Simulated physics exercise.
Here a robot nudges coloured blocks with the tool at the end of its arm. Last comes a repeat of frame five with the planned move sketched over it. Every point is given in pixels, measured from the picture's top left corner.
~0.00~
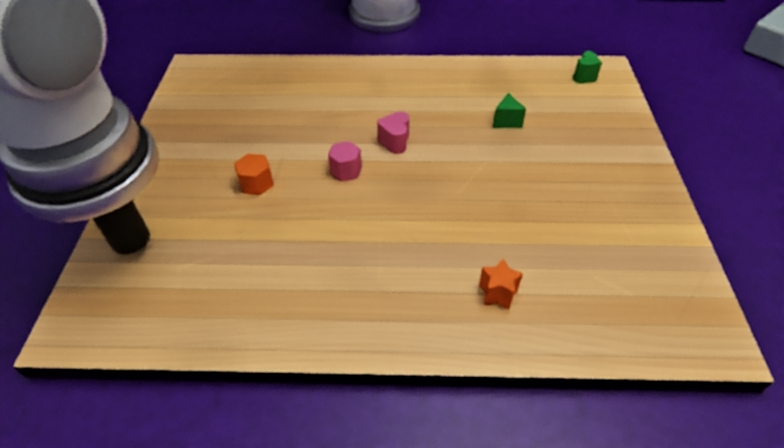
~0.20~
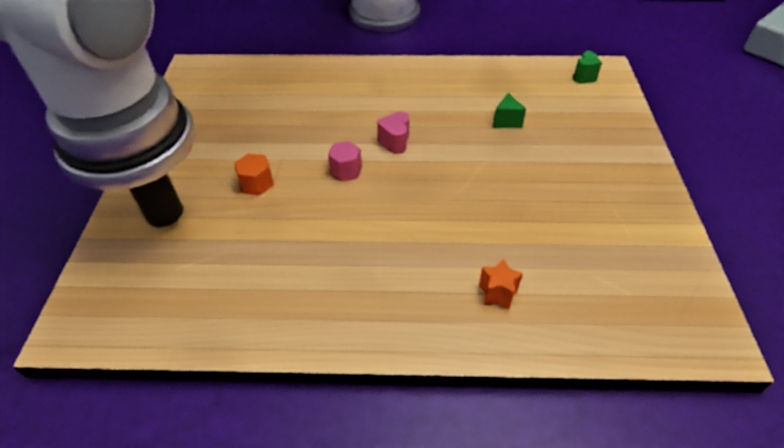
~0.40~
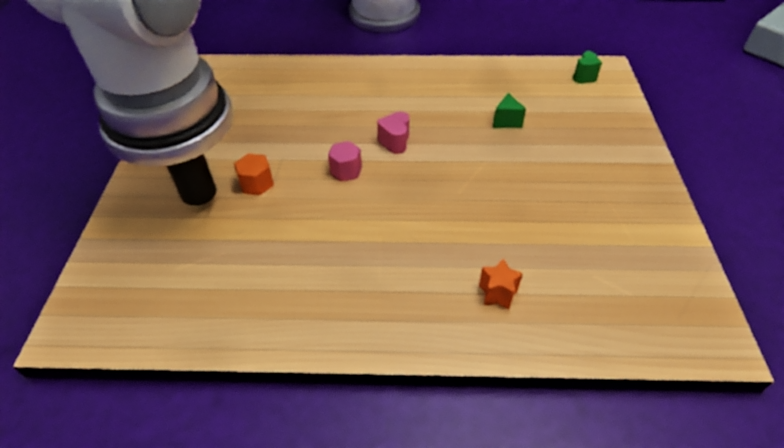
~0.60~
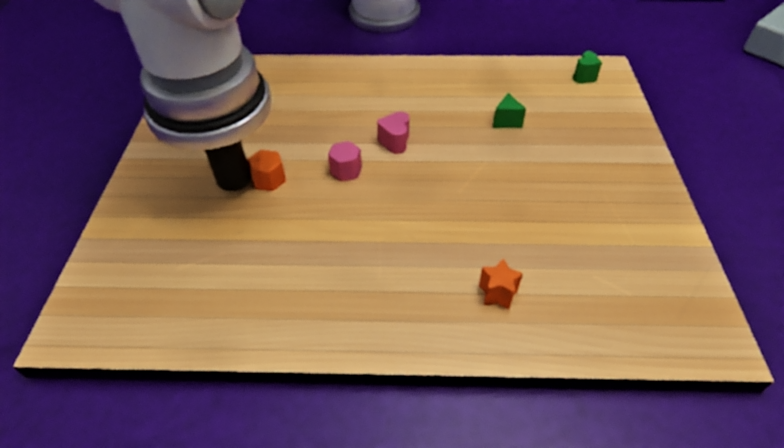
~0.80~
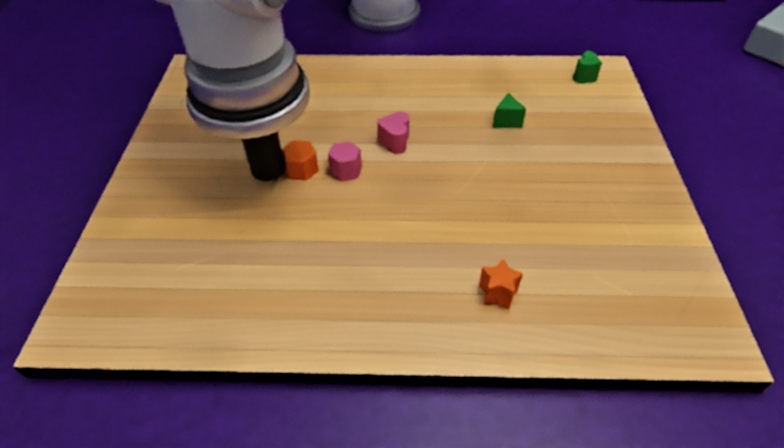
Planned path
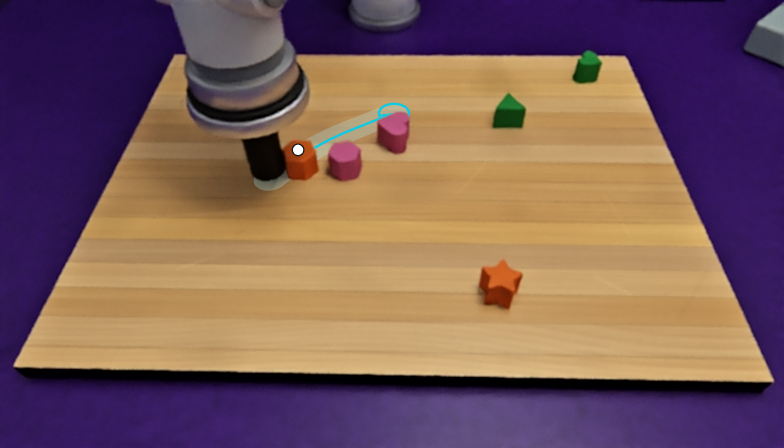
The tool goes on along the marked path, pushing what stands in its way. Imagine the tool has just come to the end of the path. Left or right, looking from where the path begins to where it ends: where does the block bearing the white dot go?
Measured against the direction from start to end, the block bearing the white dot shifts toward the right-hand side.
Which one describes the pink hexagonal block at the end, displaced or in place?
That one moves away.
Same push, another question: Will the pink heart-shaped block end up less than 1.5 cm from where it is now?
The answer is yes.
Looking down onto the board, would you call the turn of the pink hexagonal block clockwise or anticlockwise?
Prediction: Clockwise.
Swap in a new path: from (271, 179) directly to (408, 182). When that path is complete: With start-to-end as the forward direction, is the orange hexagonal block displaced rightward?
No
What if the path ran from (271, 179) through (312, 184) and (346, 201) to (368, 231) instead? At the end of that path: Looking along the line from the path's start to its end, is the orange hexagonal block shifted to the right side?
No, it doesn't check out.
The drawn path runs from (271, 179) via (310, 151) and (352, 130), ending at (394, 113); the dot is on the orange hexagonal block.
On the path given first. One third of the way, tool (309, 142); orange hexagonal block (341, 132), turned 55° clockwise; pink hexagonal block (356, 151), turned 40° clockwise.
Two thirds of the way, tool (352, 120); orange hexagonal block (364, 128); pink hexagonal block (357, 151), turned 45° clockwise.
At the end, tool (394, 104); orange hexagonal block (364, 128), turned 140° clockwise; pink hexagonal block (357, 151), turned 45° clockwise; pink heart-shaped block not moved.
